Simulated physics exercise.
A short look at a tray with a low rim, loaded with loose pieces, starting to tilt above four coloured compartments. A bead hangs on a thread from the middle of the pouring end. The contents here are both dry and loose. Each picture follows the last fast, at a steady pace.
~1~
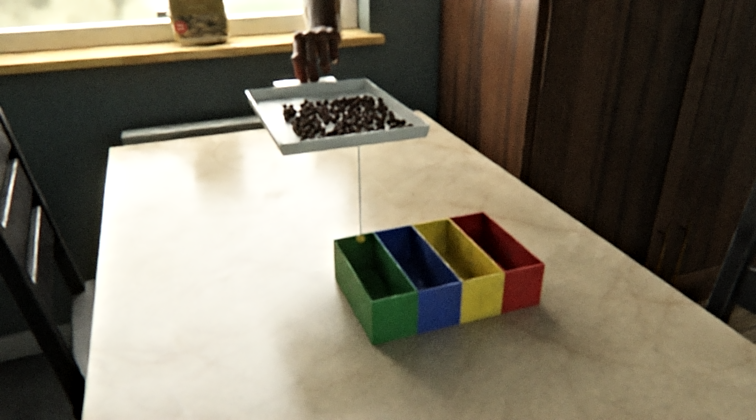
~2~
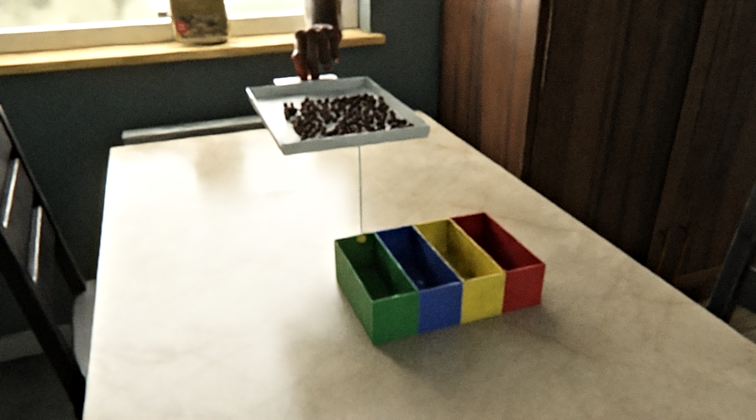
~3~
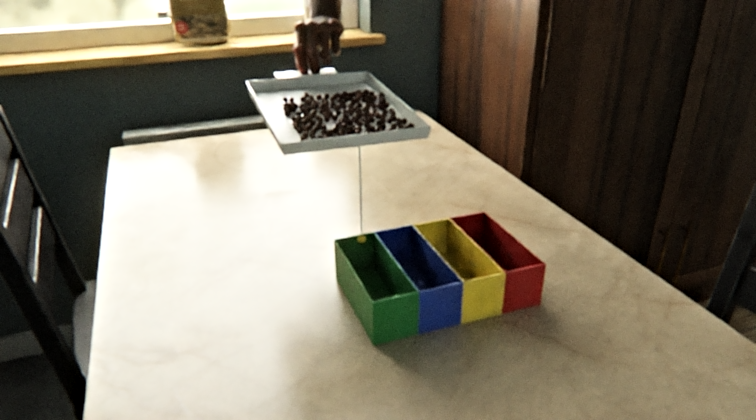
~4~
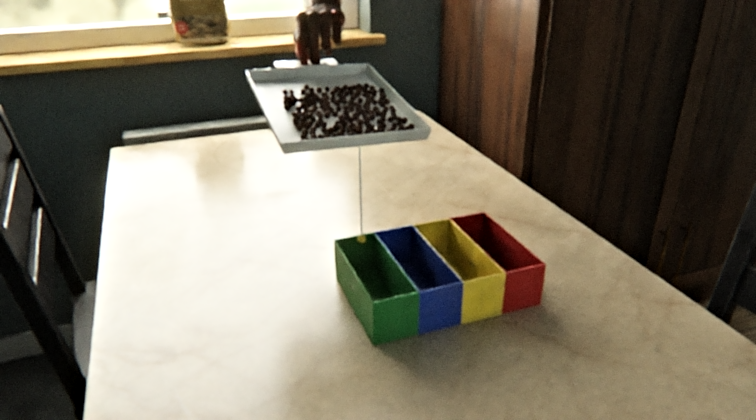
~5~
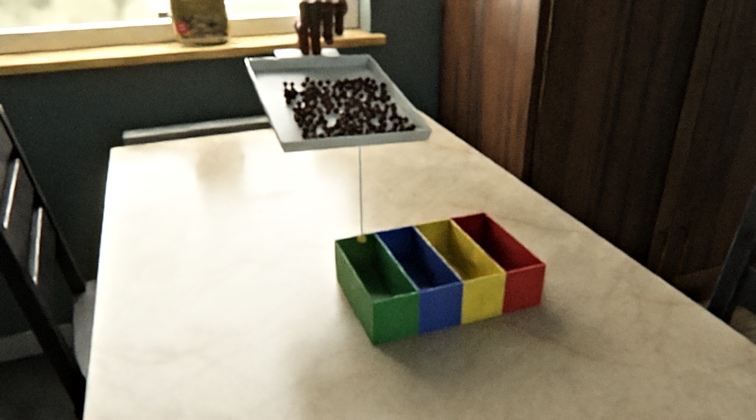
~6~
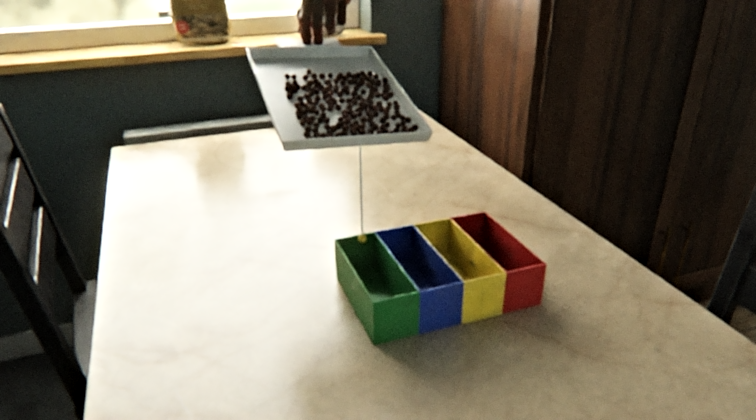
In a room with a pale marbled table, seen from slightly above by a still camera, a window and dark wood panelling stand behind. A grey low-rimmed tray of small dark berries is held above four open compartments, green, blue, yellow and red from left to right, with a bead hanging on a thread. The hand at the back raises the tray's far end, gradually tilting it toward the viewer.
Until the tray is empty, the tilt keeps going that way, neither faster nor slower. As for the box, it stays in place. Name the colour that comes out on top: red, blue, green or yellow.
Blue comes out on top.
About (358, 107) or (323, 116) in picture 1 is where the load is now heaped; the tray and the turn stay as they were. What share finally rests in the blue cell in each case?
Around 50 percent the first time and around 50 percent the second time.
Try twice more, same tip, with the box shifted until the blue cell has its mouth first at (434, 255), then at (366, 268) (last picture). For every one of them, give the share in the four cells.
The first yields 90 per cent and the second 100 per cent.
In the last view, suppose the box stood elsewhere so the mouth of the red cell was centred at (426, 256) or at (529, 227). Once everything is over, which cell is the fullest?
Red first, green second.
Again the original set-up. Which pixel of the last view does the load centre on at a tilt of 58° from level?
Look about (376, 111) in the last picture.
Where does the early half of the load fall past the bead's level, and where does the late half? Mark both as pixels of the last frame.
I'd place the first part at (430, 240) and the rest at (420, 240).
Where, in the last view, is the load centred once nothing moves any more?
(425, 299).
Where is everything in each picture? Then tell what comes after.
Corners of the pouring end at (282, 143) and (427, 124), level; middle of the load at (345, 120), allspice berries; bead on its thread at (361, 238); green cell at (395, 314); blue cell at (439, 304); yellow cell at (482, 294); red cell at (523, 285), in the first frame.
Corners of the pouring end at (283, 143) and (428, 124), level; middle of the load at (346, 119), in the second frame.
Corners of the pouring end at (283, 142) and (428, 126), tipped barely, lowest at the right corner; middle of the load at (346, 117), in the third frame.
Corners of the pouring end at (283, 141) and (429, 127), tipped a little, lowest at the right corner; middle of the load at (346, 113), in the fourth frame.
Corners of the pouring end at (284, 141) and (429, 129), tipped a little, lowest at the right corner; middle of the load at (347, 110), in the fifth frame.
Corners of the pouring end at (285, 139) and (430, 130), tipped clearly, lowest at the right corner; middle of the load at (350, 107); green cell at (396, 314); blue cell at (441, 304); yellow cell at (483, 294); red cell at (524, 285), in the sixth frame.
Soon after the last picture, tray tipped steeply; all on the tray.
A little later, tray tipped right over; about a third on the tray; a small part in the blue cell; a small part in the yellow cell; a stray few in the green cell; about a third falling or outside the box.
Later still, tray tipped past a quarter turn; about half in the blue cell; about a quarter in the yellow cell; about a quarter in the green cell; a stray few in the red cell; a small part falling or outside the box.
At rest, tray tipped past a quarter turn; about half in the blue cell; about a quarter in the yellow cell; about a quarter in the green cell; a stray few in the red cell; a small part outside the box.
